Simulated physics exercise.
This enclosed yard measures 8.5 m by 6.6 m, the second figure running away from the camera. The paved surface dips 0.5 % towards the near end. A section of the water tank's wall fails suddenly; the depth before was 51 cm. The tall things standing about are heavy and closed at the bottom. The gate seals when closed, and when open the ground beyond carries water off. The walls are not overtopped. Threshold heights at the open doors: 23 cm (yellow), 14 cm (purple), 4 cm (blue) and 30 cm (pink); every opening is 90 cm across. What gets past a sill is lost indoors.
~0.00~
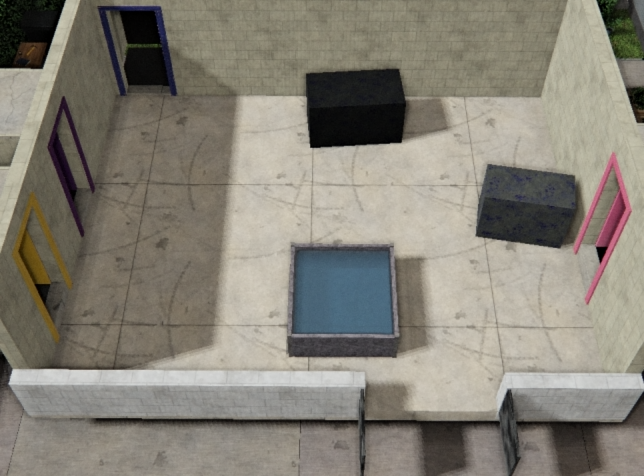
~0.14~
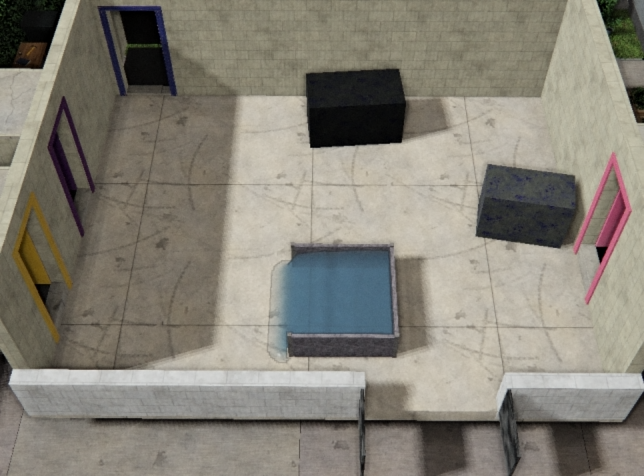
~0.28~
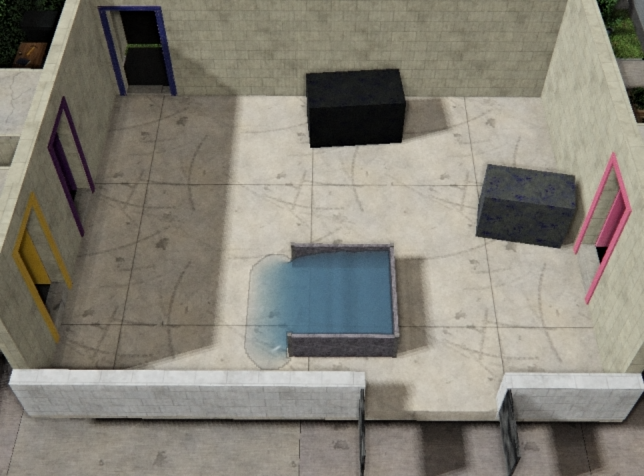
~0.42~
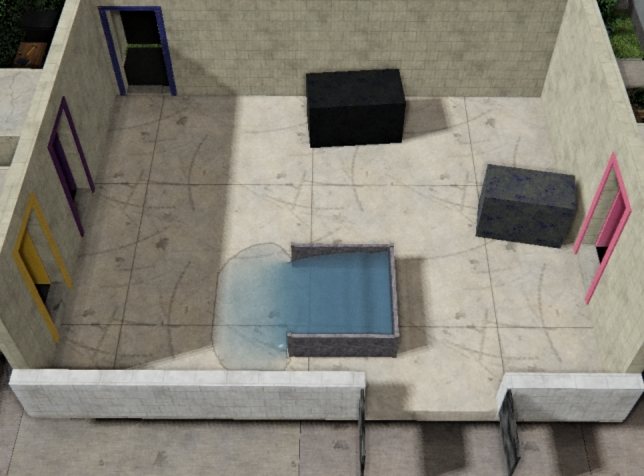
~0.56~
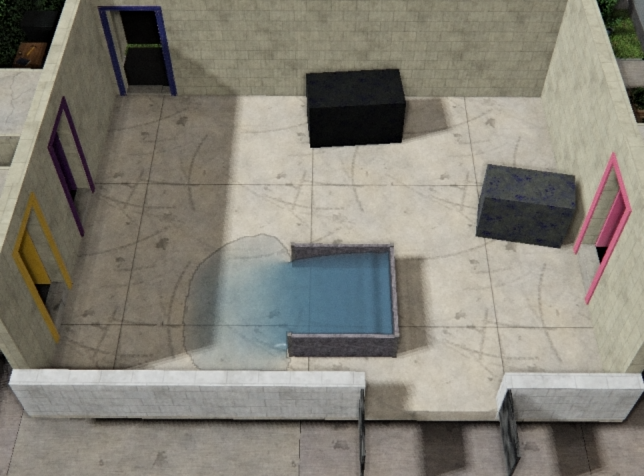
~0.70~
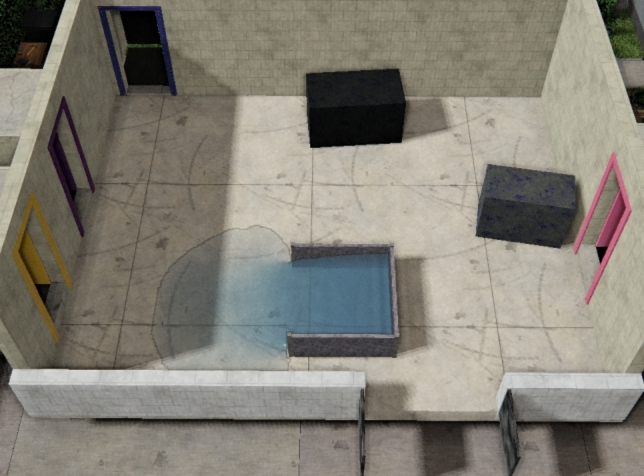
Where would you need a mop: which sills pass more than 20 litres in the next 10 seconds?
Door by door: At the yellow door it keeps below the limit; at the purple door it does not reach the limit; at the blue door it exceeds the limit; at the pink door it does not reach the limit.
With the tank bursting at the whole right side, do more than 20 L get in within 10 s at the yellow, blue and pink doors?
Against that limit: Yellow under, blue below, pink not over.
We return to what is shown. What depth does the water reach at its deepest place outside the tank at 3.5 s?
Up to some 20 cm.
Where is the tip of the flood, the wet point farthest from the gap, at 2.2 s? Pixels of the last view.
Around (93, 194).
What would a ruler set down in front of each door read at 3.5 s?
In cm: Yellow 17, purple 10, blue 0, pink 0.
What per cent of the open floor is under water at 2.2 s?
Near 25 per cent is wet.
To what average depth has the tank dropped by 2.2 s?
About 14 cm.
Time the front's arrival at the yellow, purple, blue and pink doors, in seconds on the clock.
Yellow 1.2 s, purple 2.0 s, blue 3.8 s, pink not within the 10 s.
After 1.4 s water covers 25 % of the floor and is deepest (20 cm) near (287, 333); yellow door 18 cm at the sill, 0 L in, purple door not reached, blue door not reached, pink door not reached.
After 2.2 s water covers 25 % of the floor and is deepest (34 cm) near (48, 382); yellow door 22 cm at the sill, 0 L in, purple door 12 cm at the sill, 0 L in, blue door not reached, pink door not reached.
After 3.5 s water covers 30 % of the floor and is deepest (20 cm) near (132, 372); yellow door 17 cm at the sill, 0 L in, purple door 10 cm at the sill, 0 L in, blue door not reached, pink door not reached.
After 6.0 s water covers 45 % of the floor and is deepest (10 cm) near (116, 98); yellow door 6 cm at the sill, 0 L in, purple door 5 cm at the sill, 0 L in, blue door 10 cm at the sill, 34 L in, pink door not reached.
After 10.0 s water covers 65 % of the floor and is deepest (7 cm) near (359, 100); yellow door 3 cm at the sill, 0 L in, purple door 3 cm at the sill, 0 L in, blue door 4 cm at the sill, 67 L in, pink door not reached.
